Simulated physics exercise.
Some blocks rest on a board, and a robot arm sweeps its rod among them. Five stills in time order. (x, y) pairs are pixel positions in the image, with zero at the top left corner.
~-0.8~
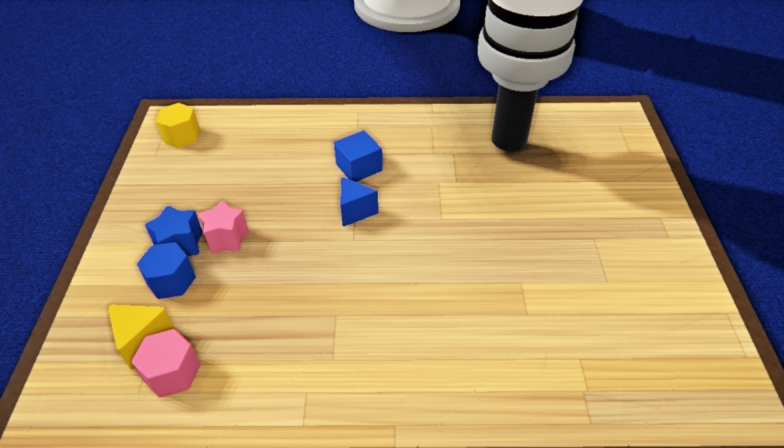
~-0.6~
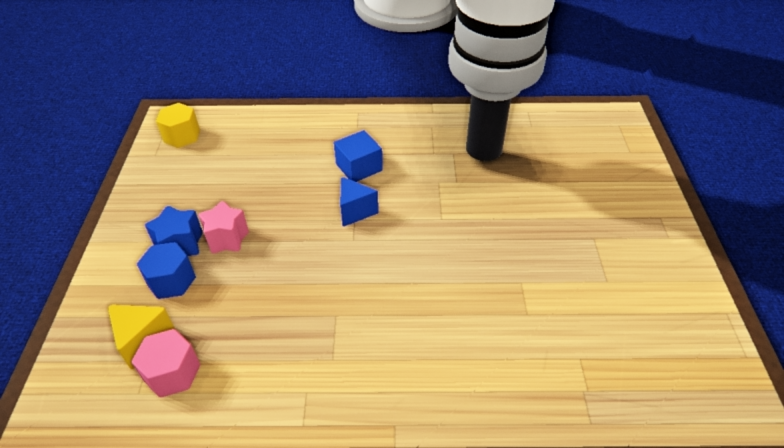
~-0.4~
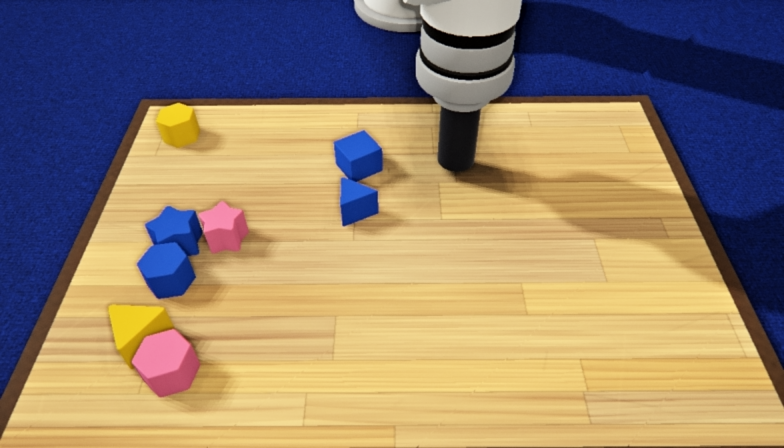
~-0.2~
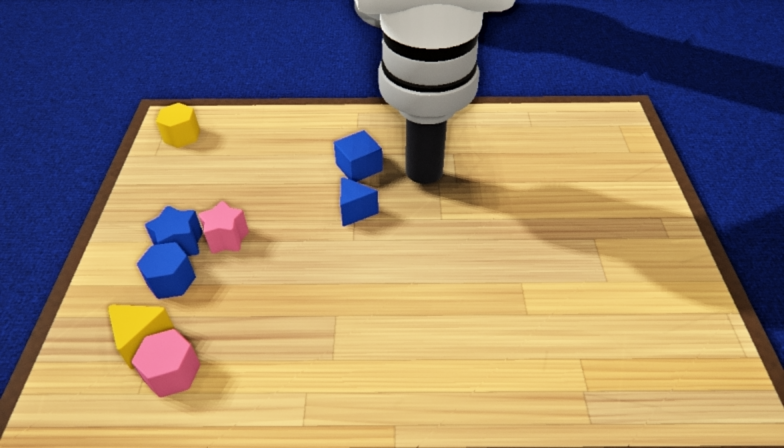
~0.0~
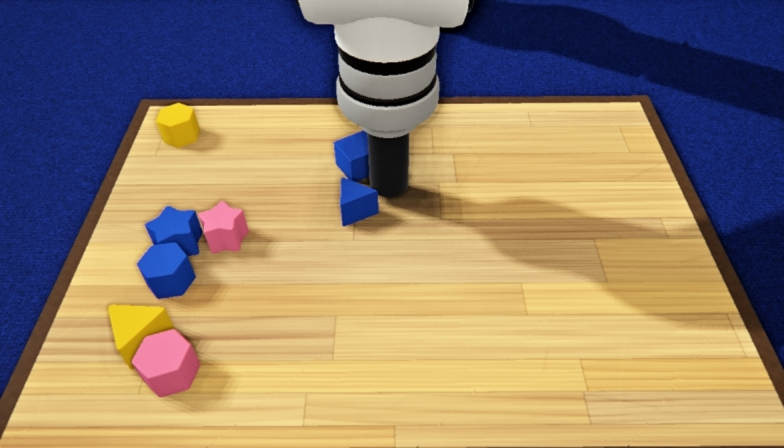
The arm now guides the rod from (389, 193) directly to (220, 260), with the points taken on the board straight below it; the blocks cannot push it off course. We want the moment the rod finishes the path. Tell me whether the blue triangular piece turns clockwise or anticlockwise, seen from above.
Bird's-eye view: Counterclockwise.
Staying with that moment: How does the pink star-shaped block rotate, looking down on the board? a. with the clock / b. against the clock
I'll go with a - with the clock.
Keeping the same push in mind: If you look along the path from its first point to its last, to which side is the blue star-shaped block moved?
Shifted right.
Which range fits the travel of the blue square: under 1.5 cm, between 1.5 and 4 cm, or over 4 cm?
Its final spot will lie within 1.5 cm of the current one.
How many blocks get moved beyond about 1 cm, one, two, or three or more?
Expect three or more.
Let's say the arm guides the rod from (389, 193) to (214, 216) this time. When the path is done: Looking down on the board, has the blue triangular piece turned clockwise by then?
No
The first path, step by step. One third of the way, rod (336, 206); blue triangular piece (310, 210).
Two thirds of the way, rod (278, 228); blue triangular piece (256, 239), turned 15° anticlockwise.
At the end, rod (217, 251); blue six-sided block in place; blue star-shaped block (146, 219); pink star-shaped block (186, 221), turned 25° clockwise; blue triangular piece (234, 259), turned 55° anticlockwise; blue square in place.
